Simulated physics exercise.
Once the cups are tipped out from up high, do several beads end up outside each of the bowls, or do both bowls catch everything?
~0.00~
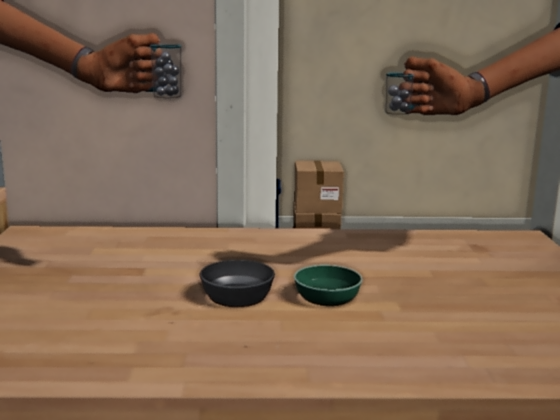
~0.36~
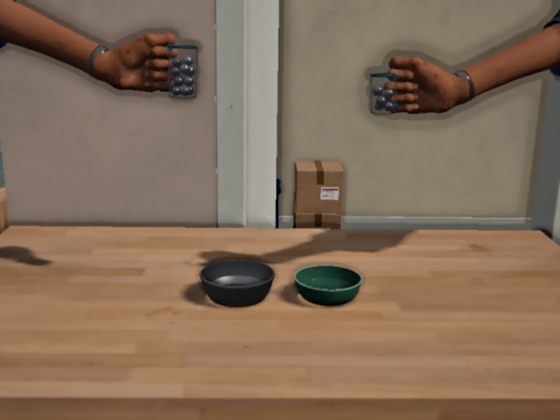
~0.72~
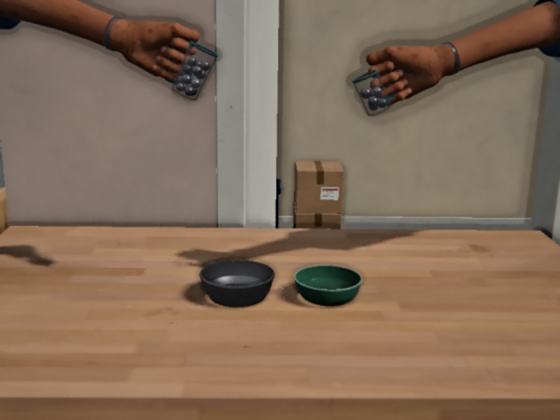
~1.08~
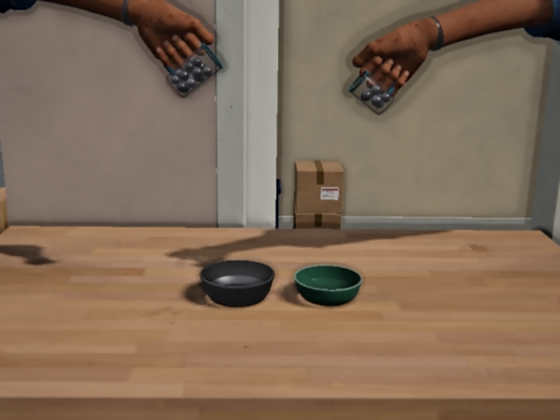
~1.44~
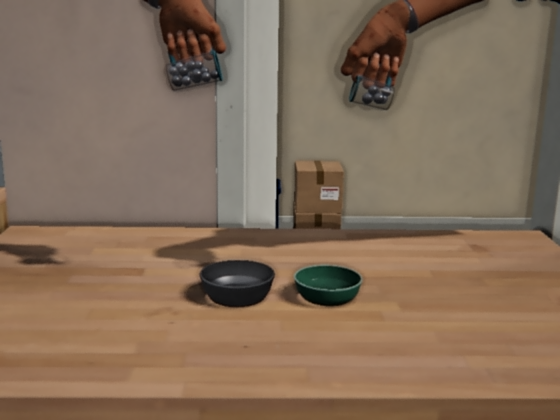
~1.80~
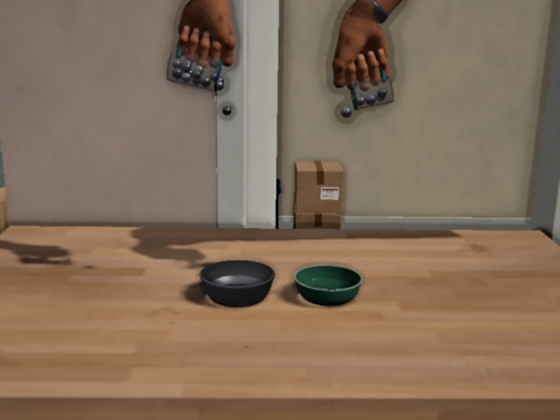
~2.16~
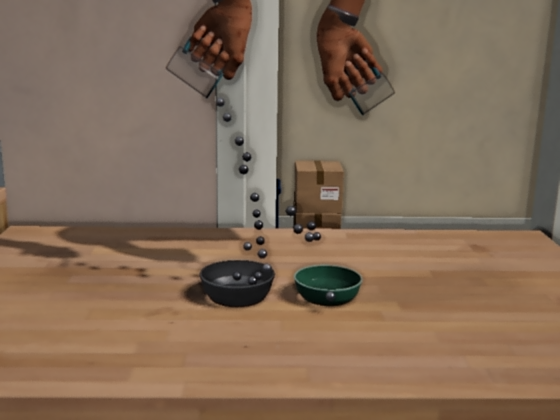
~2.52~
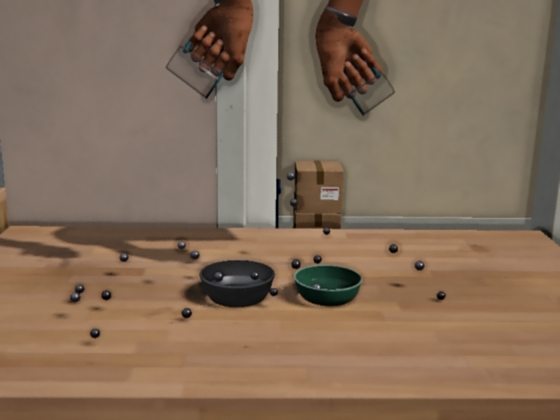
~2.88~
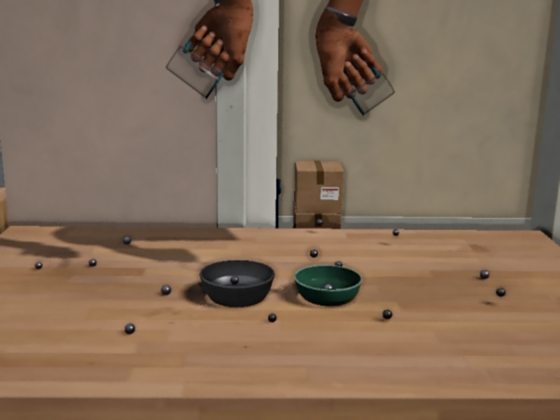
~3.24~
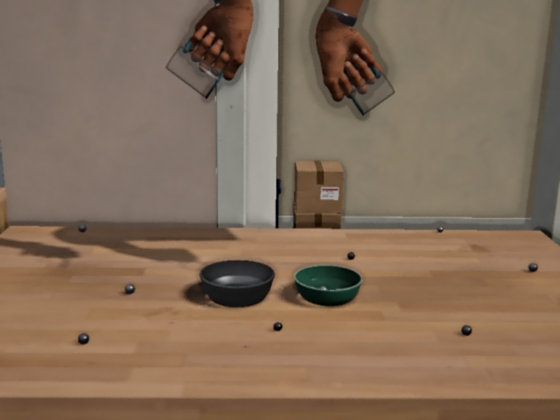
Several beads get away from both the charcoal bowl on the left and the green bowl on the right, scattering across the table.
